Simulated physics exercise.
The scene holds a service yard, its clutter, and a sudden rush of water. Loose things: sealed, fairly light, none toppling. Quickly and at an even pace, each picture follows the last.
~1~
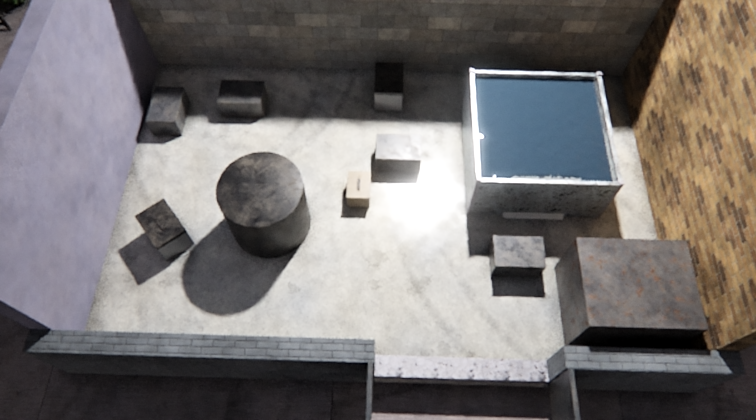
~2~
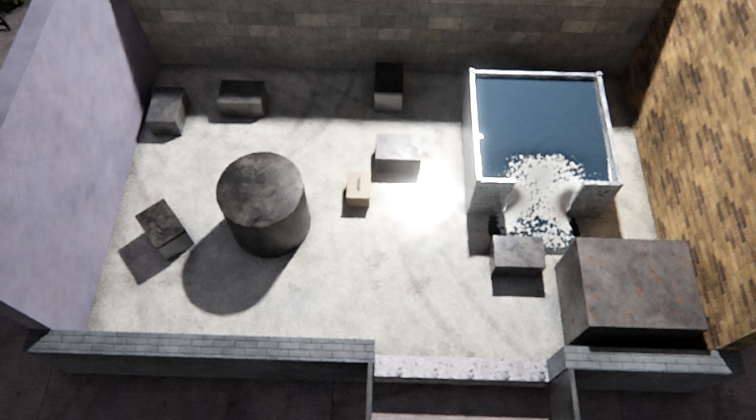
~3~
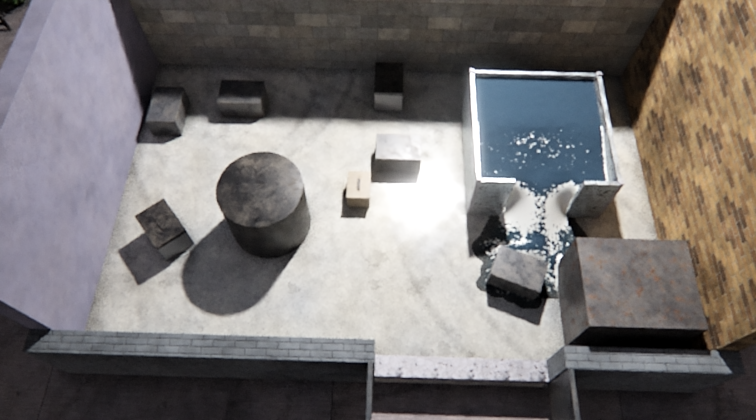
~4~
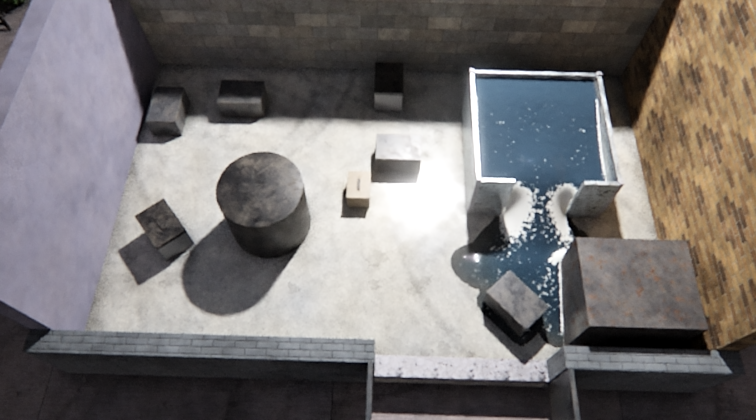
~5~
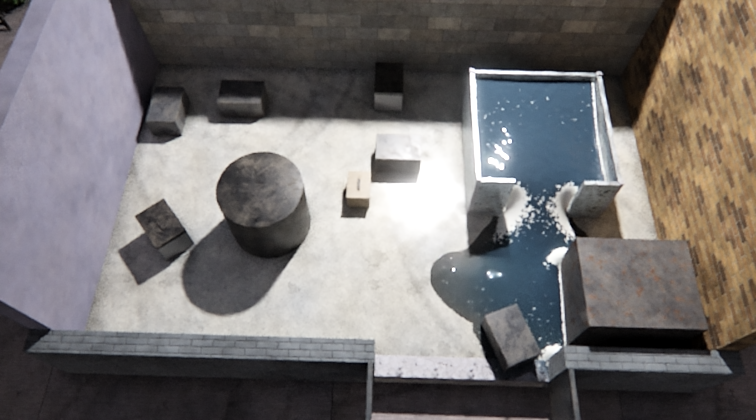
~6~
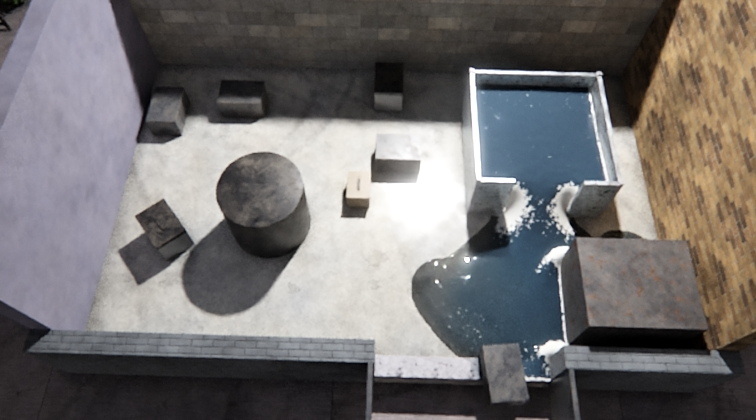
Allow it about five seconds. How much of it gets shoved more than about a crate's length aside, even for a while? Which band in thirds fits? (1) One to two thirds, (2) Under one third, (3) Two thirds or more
Option 2: Under one third.
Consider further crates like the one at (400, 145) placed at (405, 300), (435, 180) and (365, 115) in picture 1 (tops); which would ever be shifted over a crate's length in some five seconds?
First driven off, second remains in place, third remains in place.
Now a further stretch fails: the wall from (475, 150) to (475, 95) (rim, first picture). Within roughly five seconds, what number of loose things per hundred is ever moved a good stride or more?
I'd put it around 90 percent.
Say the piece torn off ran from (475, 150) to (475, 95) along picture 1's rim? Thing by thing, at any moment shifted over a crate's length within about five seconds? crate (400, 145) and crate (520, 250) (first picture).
First beyond that mark, then under that mark.
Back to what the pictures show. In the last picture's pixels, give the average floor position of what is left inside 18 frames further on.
Roughly (290, 149).
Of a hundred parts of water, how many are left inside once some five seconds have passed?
Around 58 in a hundred.
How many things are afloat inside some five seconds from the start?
It comes to 0.
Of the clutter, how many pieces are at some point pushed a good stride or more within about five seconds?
It adds up to 1.
A moment on, 1 of 7 are well off their spots; 0 afloat.
Next, 1 of 7 are well off their spots; 0 afloat.
Later, 1 of 7 are well off their spots; 0 afloat.
In the end, 1 of 7 are well off their spots, and 1 have been at some point; 0 afloat.
